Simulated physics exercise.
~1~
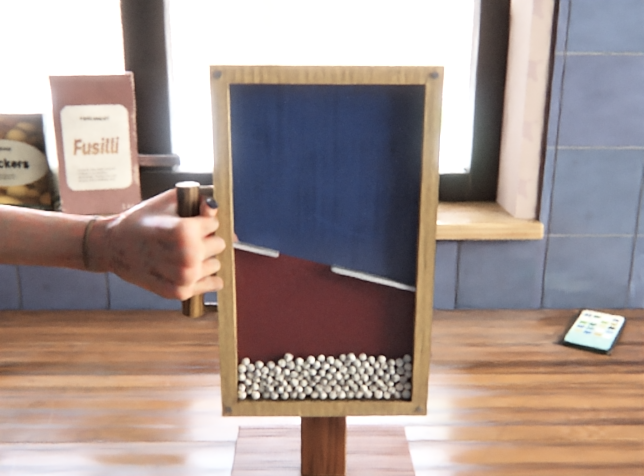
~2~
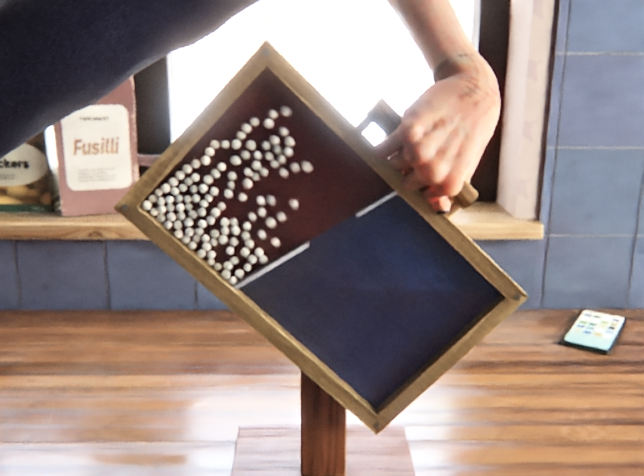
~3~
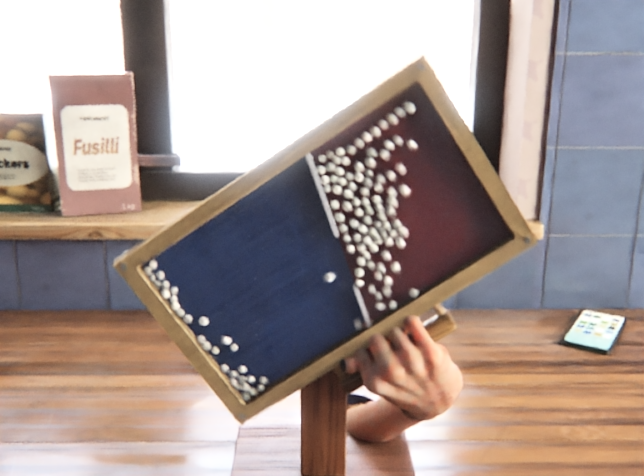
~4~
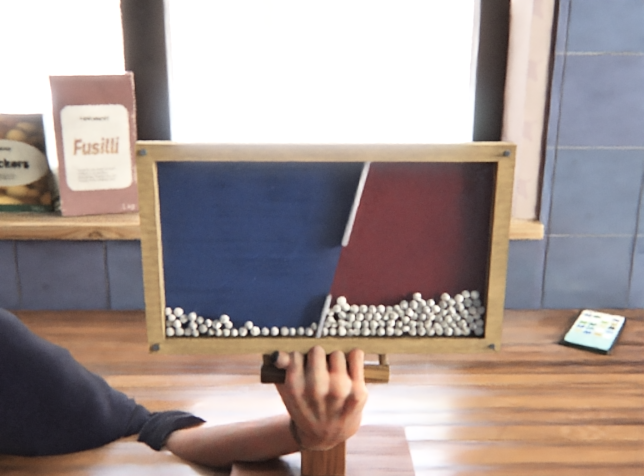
A hand turned a wooden-framed box clockwise, tipping it over and then onto its side, and small white balls tumbled from the red chamber through a gap into the blue one, leaving most in the red side and some in the blue.
